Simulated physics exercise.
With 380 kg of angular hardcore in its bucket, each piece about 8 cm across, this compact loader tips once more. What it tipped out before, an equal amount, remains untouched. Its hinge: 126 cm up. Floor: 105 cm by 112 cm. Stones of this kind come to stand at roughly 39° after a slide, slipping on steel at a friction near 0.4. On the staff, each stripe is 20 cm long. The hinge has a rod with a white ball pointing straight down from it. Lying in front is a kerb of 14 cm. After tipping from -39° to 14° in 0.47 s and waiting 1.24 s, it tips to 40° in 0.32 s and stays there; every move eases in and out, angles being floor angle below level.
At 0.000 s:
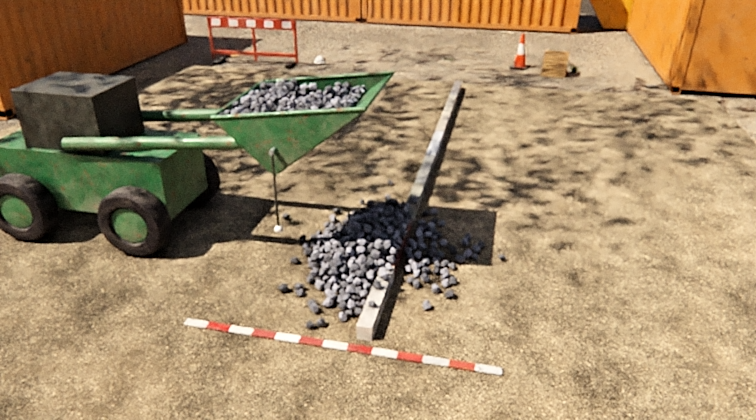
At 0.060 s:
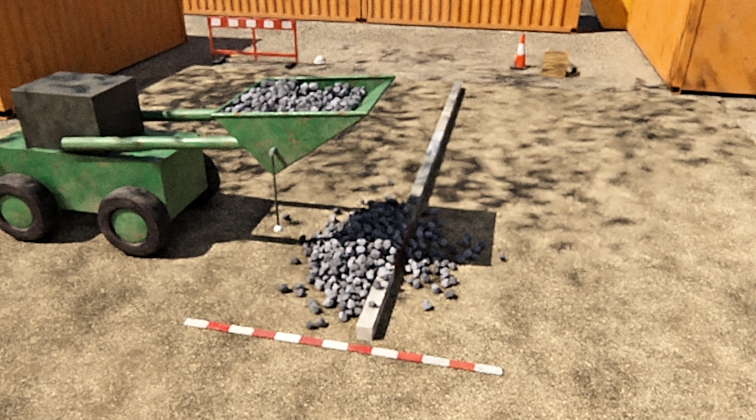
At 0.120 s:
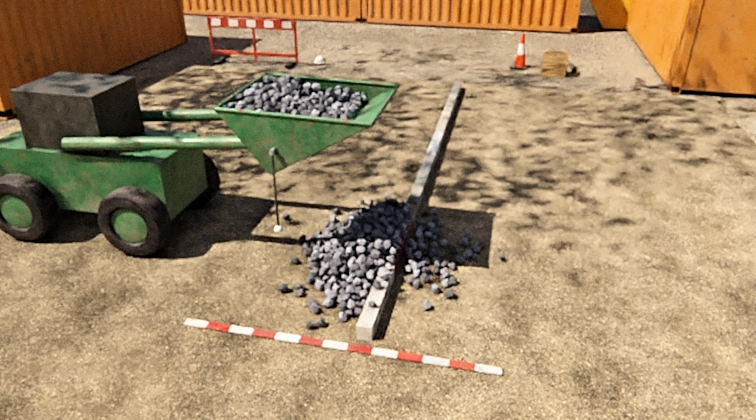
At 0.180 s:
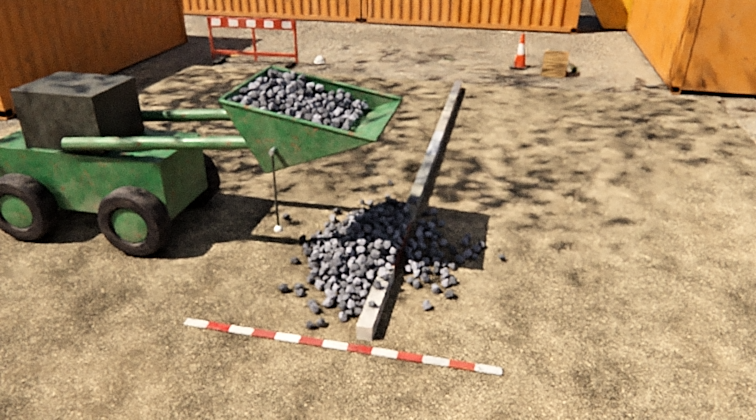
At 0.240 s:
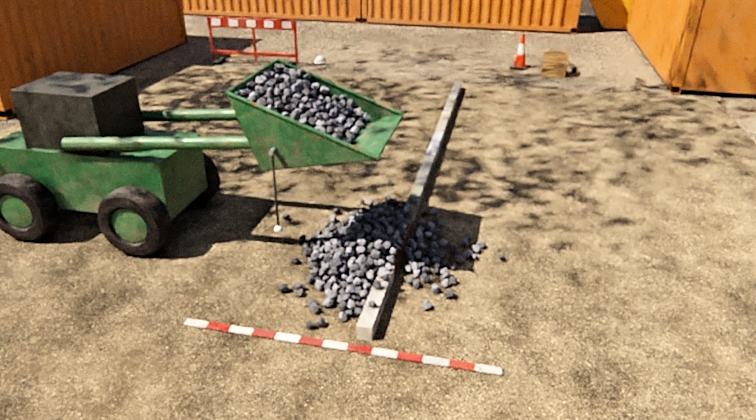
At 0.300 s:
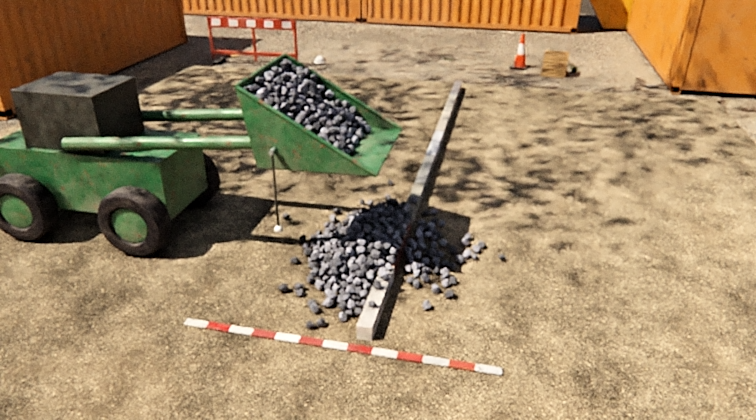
A green loader slowly tilts its bucket of grey stones rightward above a stone pile.
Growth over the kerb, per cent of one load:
56 percent.
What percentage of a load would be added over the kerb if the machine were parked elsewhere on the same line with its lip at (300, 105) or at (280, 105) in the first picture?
Case one about 0 %, case two about 0 %.
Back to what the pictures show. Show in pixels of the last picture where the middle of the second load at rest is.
Their middle is at about (407, 242).
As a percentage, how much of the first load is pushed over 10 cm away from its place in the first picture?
I'd put it at about 5 per cent.
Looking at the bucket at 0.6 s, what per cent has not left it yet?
Still inside: Some 100 %.
After 0.4 s the floor is at 11°; in per cent of one load, 100 in the bucket, 89 on this side of the kerb, 11 over the kerb; the foremost stones are at (474, 250).
After 0.6 s the floor is at 14°; in per cent of one load, 100 in the bucket, 89 on this side of the kerb, 11 over the kerb; the foremost stones are at (474, 250).
After 2.5 s the floor is at 40°; in per cent of one load, 30 in the bucket, 132 on this side of the kerb, 37 over the kerb; the foremost stones are at (486, 247).
After 5.2 s the floor is at 40°; in per cent of one load, 0 in the bucket, 133 on this side of the kerb, 67 over the kerb; the foremost stones are at (490, 254). Net gain over the kerb, 56.
